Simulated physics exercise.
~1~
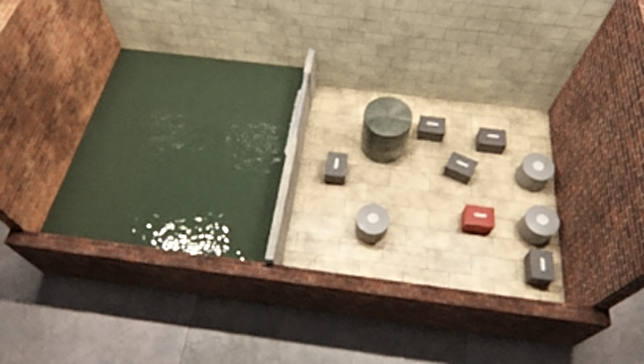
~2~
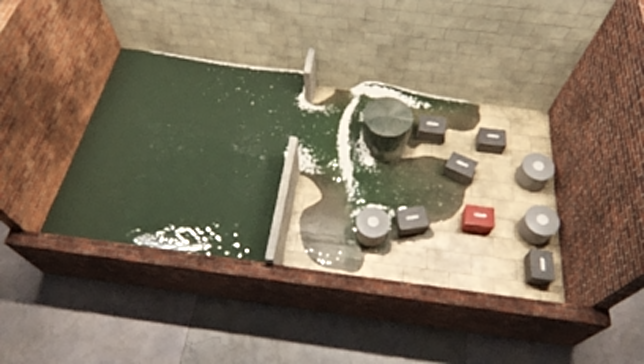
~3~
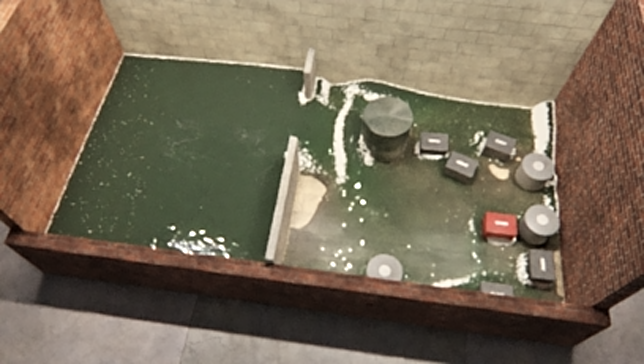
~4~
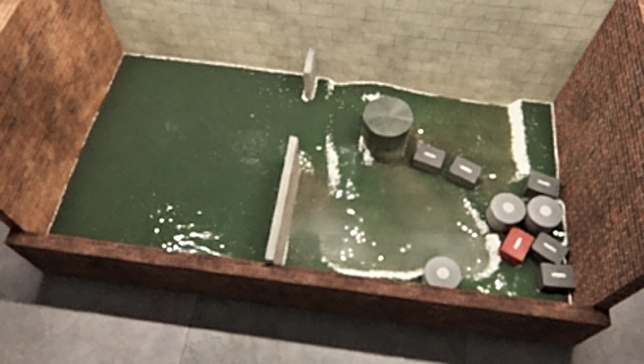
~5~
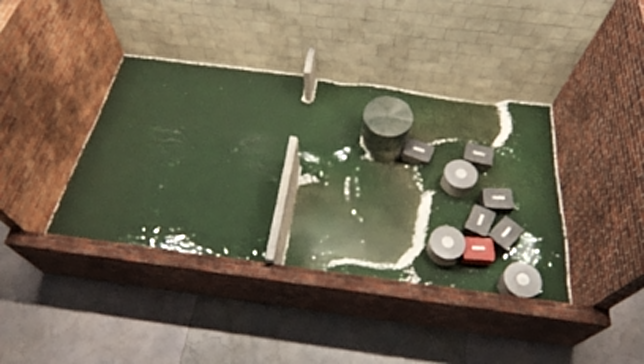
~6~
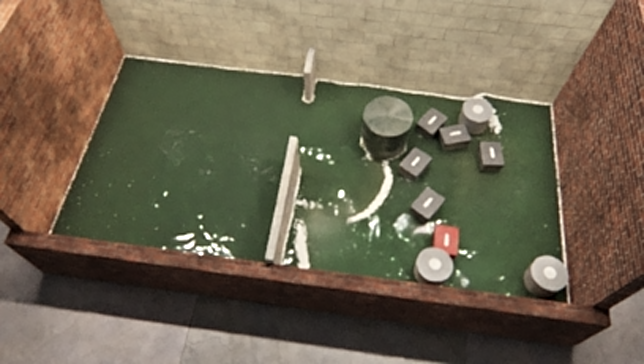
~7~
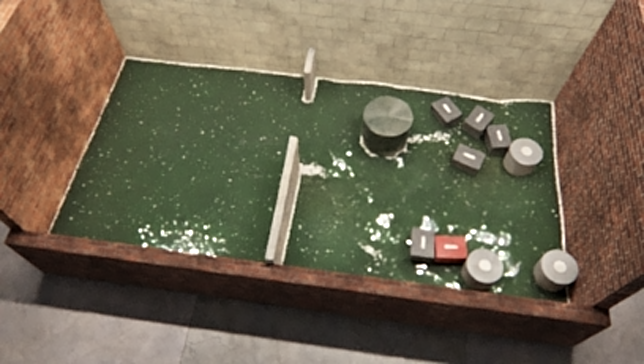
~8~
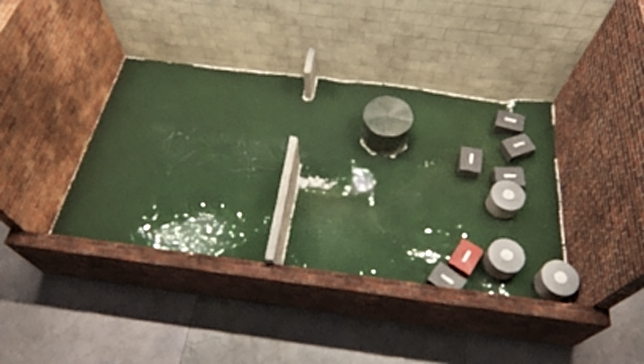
Green water bursts through a gap in the low wall dividing a brick-walled basement, spilling from the flooded left room into the dry right one. It foams around a large, fixed round column and spreads among the scattered grey boxes, pale round tubs and single red box. As the floor disappears, the loose containers drift and crowd together near the right wall. They then swing back leftward and spread out, the red box moving with them. Finally, the water calms across both rooms, leaving the containers afloat on the right, the red box near the front between a grey box and a tub.
